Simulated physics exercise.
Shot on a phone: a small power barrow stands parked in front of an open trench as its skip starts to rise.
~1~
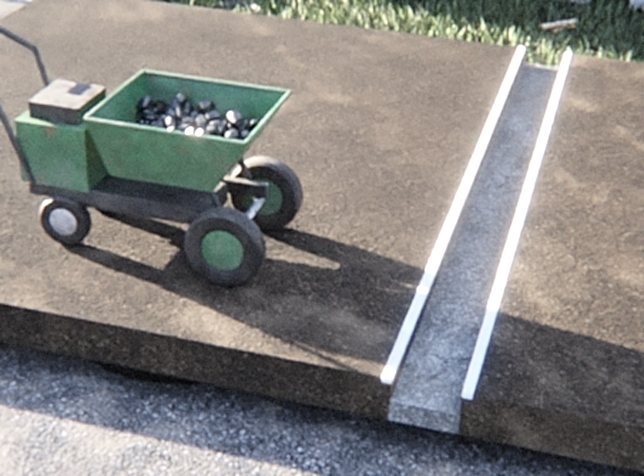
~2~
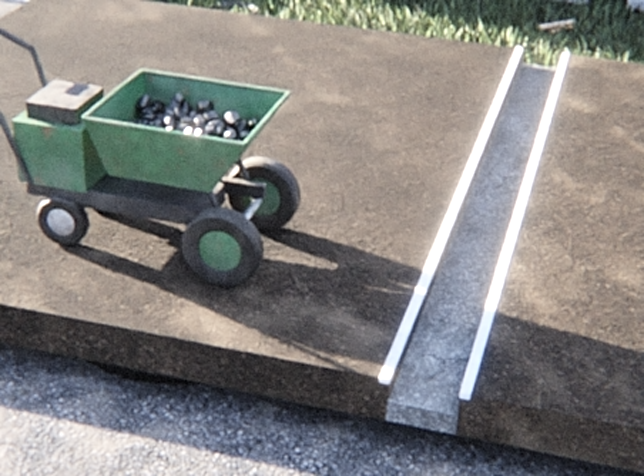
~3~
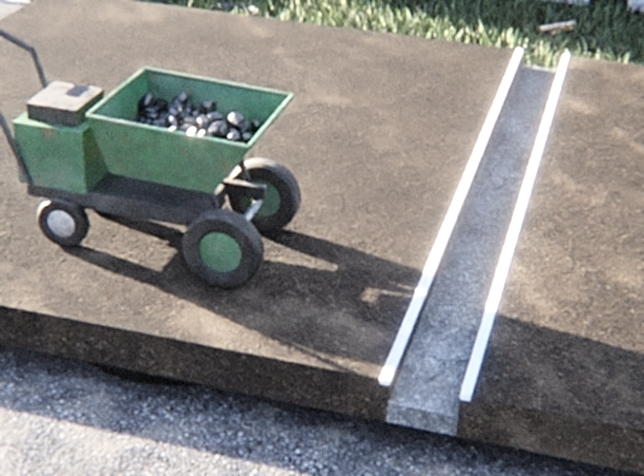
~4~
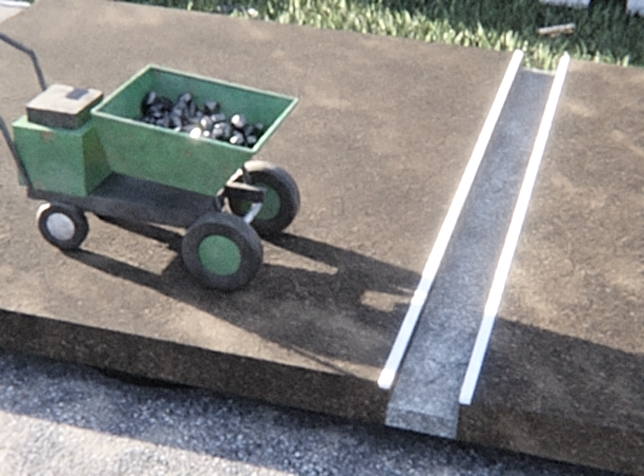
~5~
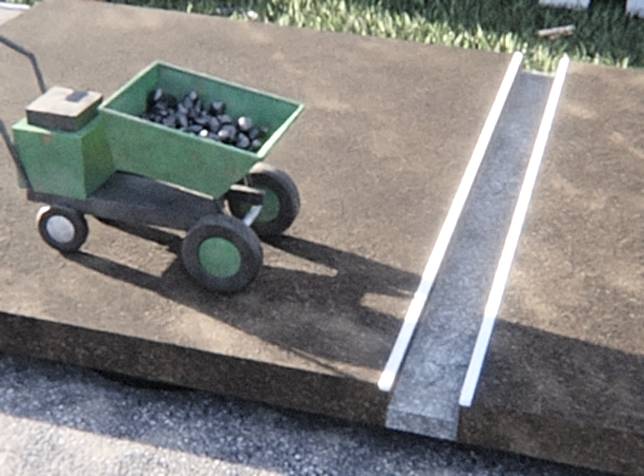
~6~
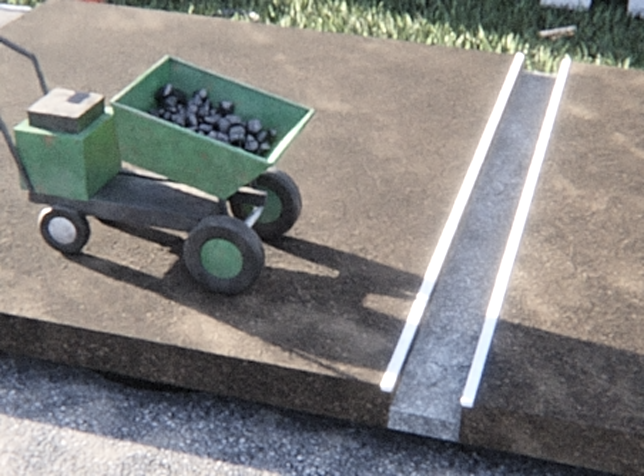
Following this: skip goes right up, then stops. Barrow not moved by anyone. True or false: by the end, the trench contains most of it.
False.
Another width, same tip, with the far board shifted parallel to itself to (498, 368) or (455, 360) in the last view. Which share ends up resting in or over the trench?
Estimated share: Try 1 approx. 30 in a hundred, try 2 approx. 30 in a hundred.
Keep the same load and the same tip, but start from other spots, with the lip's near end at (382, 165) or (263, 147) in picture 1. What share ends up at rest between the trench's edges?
About 30 per cent, then about 50 per cent.
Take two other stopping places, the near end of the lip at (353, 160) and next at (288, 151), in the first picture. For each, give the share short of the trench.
That would be roughly 0 in a hundred and then roughly 30 in a hundred.
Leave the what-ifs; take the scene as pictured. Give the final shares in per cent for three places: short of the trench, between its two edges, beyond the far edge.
Approximate split: Short 70 percent, between 30 percent, beyond 0 percent.
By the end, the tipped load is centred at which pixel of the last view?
Near (398, 282), more or less.
Shortly afterwards, skip tipped steeply; the whole lot in the skip.
Next, skip tipped steeply; all but a few in the skip; only a few short of the trench; only a few falling.
Some moments later, skip tipped right over; near a third in the skip; near half short of the trench; near a quarter in or heaped over the trench; a little falling.
In the end, skip tipped right over; near two thirds short of the trench; near a third in or heaped over the trench; none at all beyond it.
